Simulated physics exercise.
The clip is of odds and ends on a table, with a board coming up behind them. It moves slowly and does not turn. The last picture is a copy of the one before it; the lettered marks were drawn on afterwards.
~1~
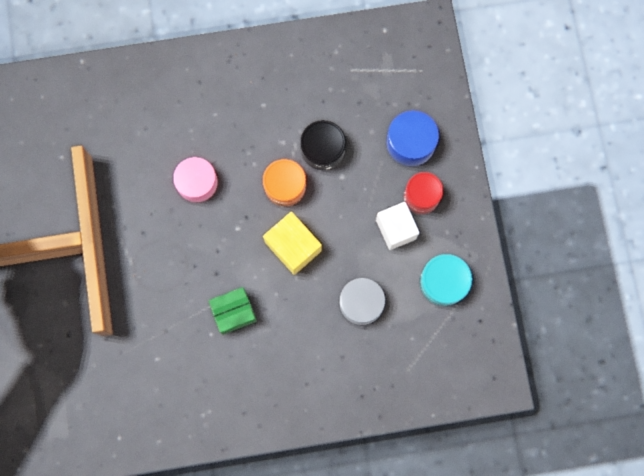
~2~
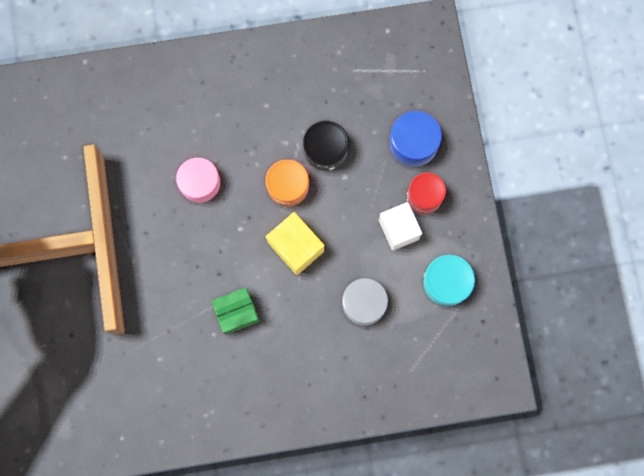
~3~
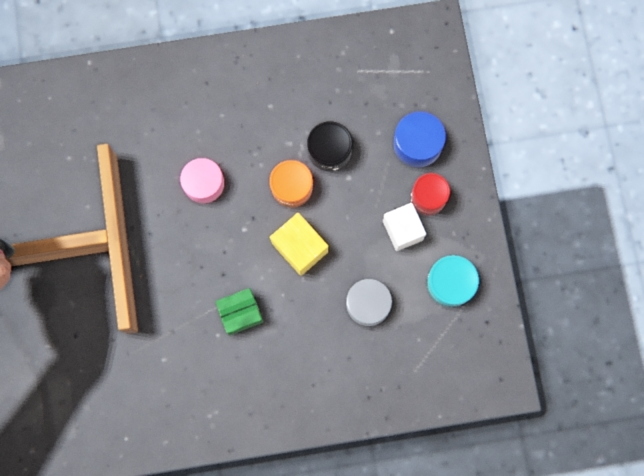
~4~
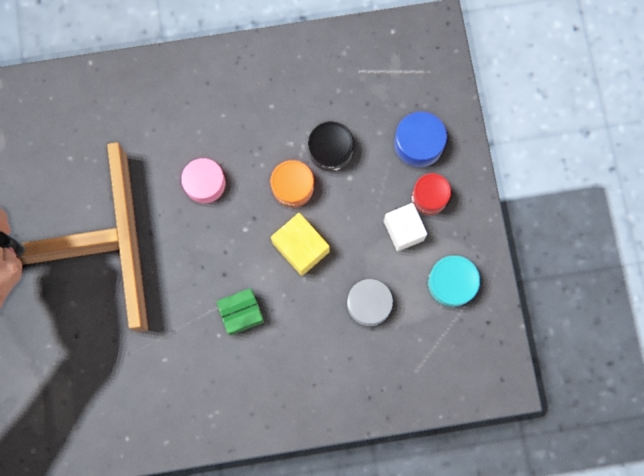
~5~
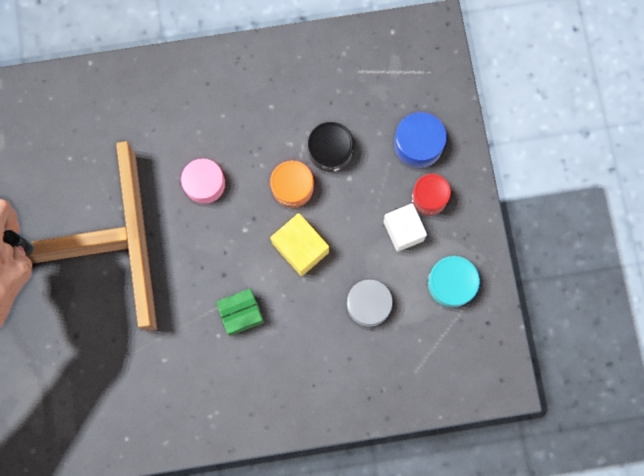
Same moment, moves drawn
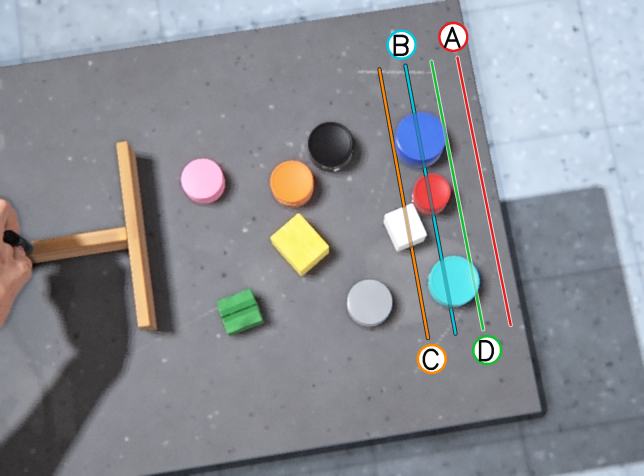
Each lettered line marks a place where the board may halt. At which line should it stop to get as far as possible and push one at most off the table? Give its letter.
It can go as far as B.
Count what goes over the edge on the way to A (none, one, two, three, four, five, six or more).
Six or more.
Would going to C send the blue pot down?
By then, no.
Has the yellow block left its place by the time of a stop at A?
By then, yes.
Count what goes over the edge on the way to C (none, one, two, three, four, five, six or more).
In all, none.
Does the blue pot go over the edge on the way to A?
Yes.
On the marked copy, A at (483, 187); B at (430, 196); C at (403, 200); D at (457, 192).
Taking B. A third of the way, board (239, 216); green box (279, 312); pink tin (261, 172).
Two thirds of the way, board (345, 199); blue pot (428, 139); black tub (386, 118).
When it is over, board (429, 186); blue pot (484, 126); red jar (490, 180); none fallen.
As for the rest, A drops seven; C is within the limit but short; D drops three.
